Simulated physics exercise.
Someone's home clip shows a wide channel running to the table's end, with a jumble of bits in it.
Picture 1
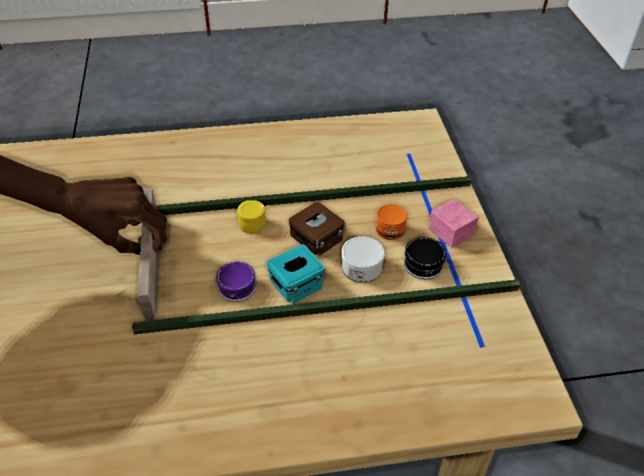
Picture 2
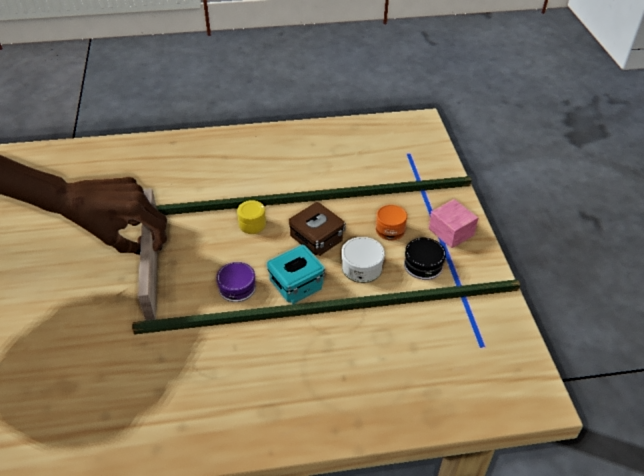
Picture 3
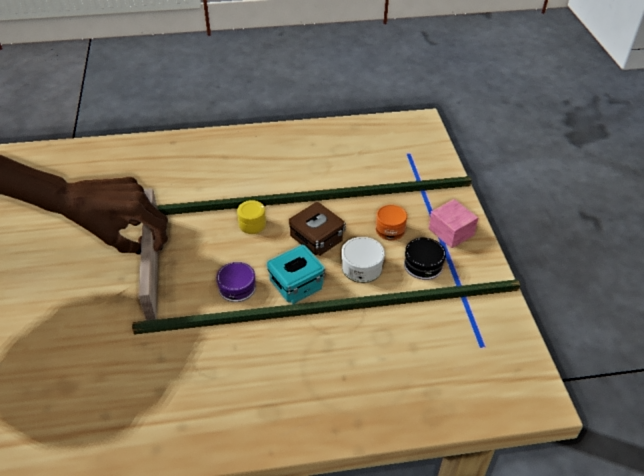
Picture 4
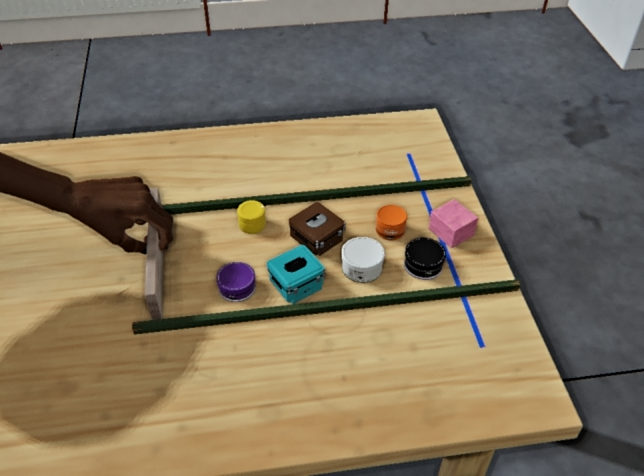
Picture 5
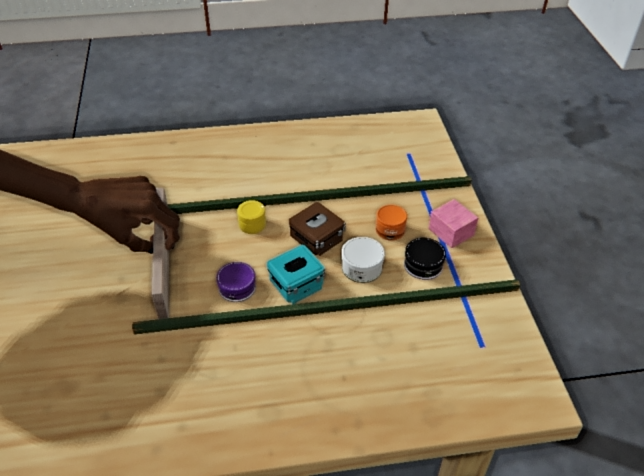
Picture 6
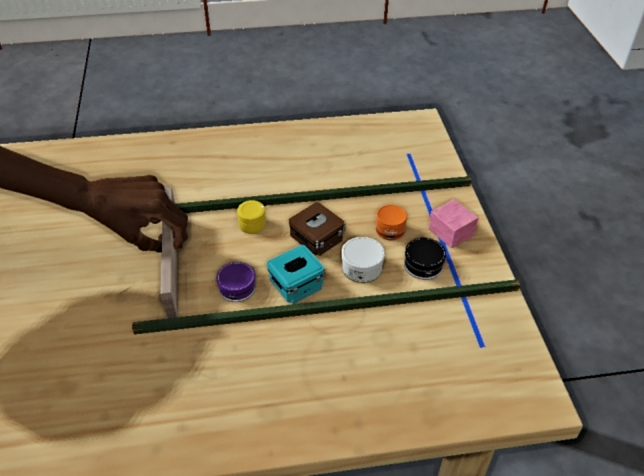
On a wooden tabletop, a hand slides a board slightly right between green rails, while the colourful tubs and blocks stay still.
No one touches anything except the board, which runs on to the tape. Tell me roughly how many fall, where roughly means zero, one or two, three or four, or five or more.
Roughly, three or four fall.
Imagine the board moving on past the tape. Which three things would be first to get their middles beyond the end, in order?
Black pot, white tin, pink block.
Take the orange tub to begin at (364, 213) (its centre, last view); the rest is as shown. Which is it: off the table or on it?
Well, from there it is not lost.
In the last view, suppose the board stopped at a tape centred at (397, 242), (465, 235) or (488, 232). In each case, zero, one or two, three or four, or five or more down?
Falls: One or two; five or more; more than four.
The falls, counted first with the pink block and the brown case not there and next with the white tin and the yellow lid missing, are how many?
The counts would be 2 and 2.
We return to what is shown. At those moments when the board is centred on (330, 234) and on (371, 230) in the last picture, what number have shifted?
The count is 6 at the first point and 8 at the second.
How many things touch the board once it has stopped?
The count is 3.
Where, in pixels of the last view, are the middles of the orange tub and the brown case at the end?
Final centres, in order: Near (490, 216), near (460, 224).
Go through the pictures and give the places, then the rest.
The first picture shows pink block (453, 223); black pot (425, 258); orange tub (391, 222); board (149, 252); tape (441, 237).
The second picture shows black pot (425, 258); brown case (317, 229).
The third picture shows orange tub (391, 223); purple tin (237, 282).
The fourth picture shows pink block (453, 224); white tin (363, 260).
The fifth picture shows black pot (425, 258); turquoise case (296, 274).
The sixth picture shows pink block (453, 224); black pot (425, 258); orange tub (391, 223); board (170, 250); tape (441, 237).
A little later, none off yet; pink block at rest near (453, 224); black pot moving near (431, 258); orange tub at rest near (391, 223).
When it is over, the number that fall off is three or four; down, white tin, black pot and pink block.
